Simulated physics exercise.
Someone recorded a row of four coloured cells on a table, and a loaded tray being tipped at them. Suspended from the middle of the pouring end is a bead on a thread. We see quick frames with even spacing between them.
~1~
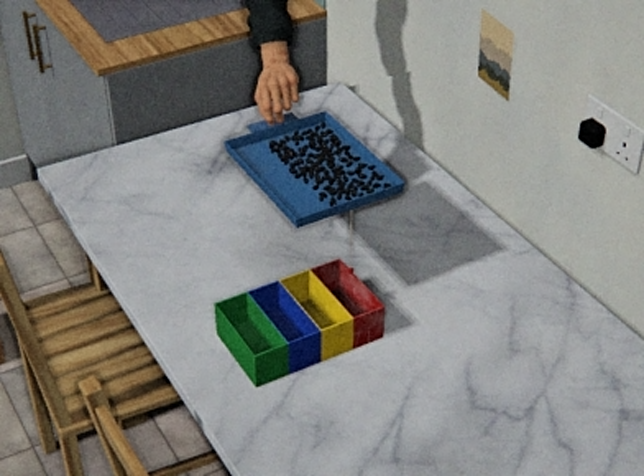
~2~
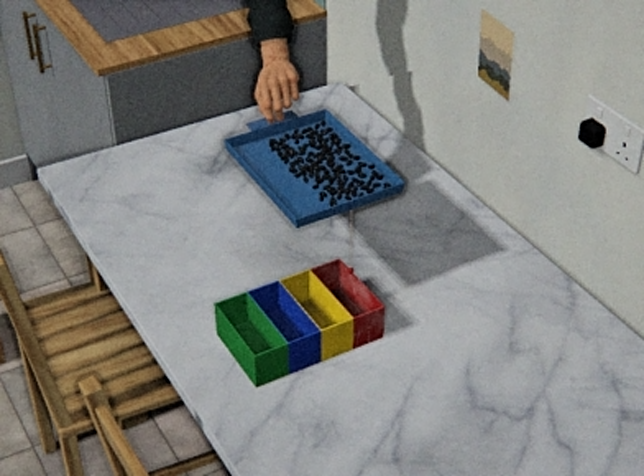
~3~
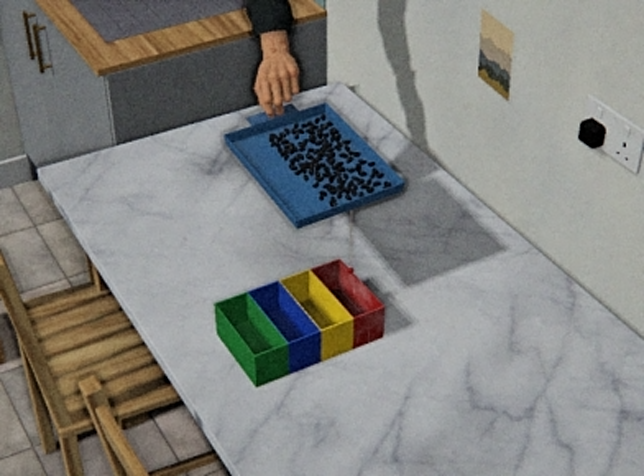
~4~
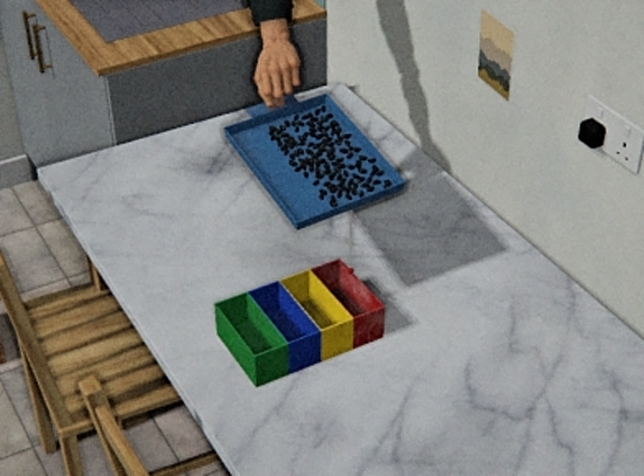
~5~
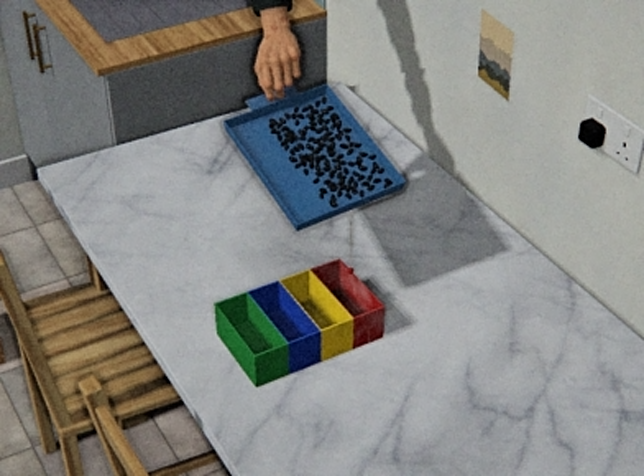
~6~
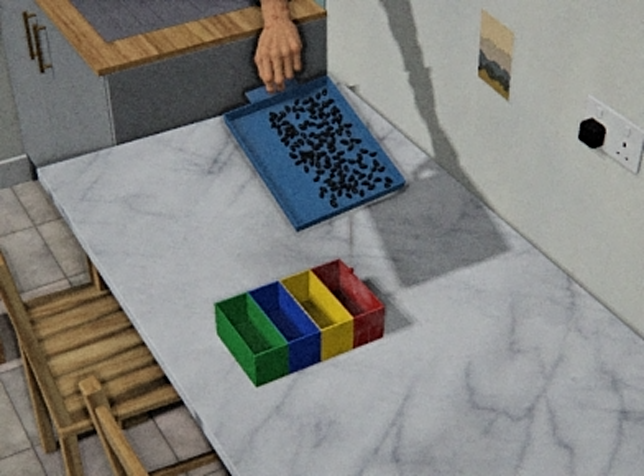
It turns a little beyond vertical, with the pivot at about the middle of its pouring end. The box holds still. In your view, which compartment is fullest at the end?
Fullest: The yellow compartment.
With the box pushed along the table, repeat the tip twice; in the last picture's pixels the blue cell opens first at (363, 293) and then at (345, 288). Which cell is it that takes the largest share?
So the first one goes to the green cell and the second to that green cell.
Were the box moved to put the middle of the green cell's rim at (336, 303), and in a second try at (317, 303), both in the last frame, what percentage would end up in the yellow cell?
In order: 0 percent and 10 percent.
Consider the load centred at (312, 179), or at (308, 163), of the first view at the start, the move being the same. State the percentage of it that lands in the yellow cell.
Estimate: 50 % first, 50 % second.
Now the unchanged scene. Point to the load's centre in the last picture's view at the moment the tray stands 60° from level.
Roughly at (329, 187).
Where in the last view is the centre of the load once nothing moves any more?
Once it all stops, the middle lies near (332, 334).
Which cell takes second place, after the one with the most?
That would be the red cell.
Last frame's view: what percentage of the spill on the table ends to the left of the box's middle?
That's about 0 per cent of the spill.
Soon, tray tipped steeply; nearly all on the tray; a stray few falling or outside the box.
A while on, tray tipped right over; most on the tray; a small part in the yellow cell; a stray few in the blue cell; a stray few in the red cell; a stray few falling or outside the box.
Towards the end, tray tipped past a quarter turn; about half in the yellow cell; about a quarter in the red cell; a small part in the blue cell; a small part falling or outside the box.
Finally, tray tipped past a quarter turn; about half in the yellow cell; about a quarter in the red cell; a small part in the blue cell; none in the green cell; a small part outside the box.
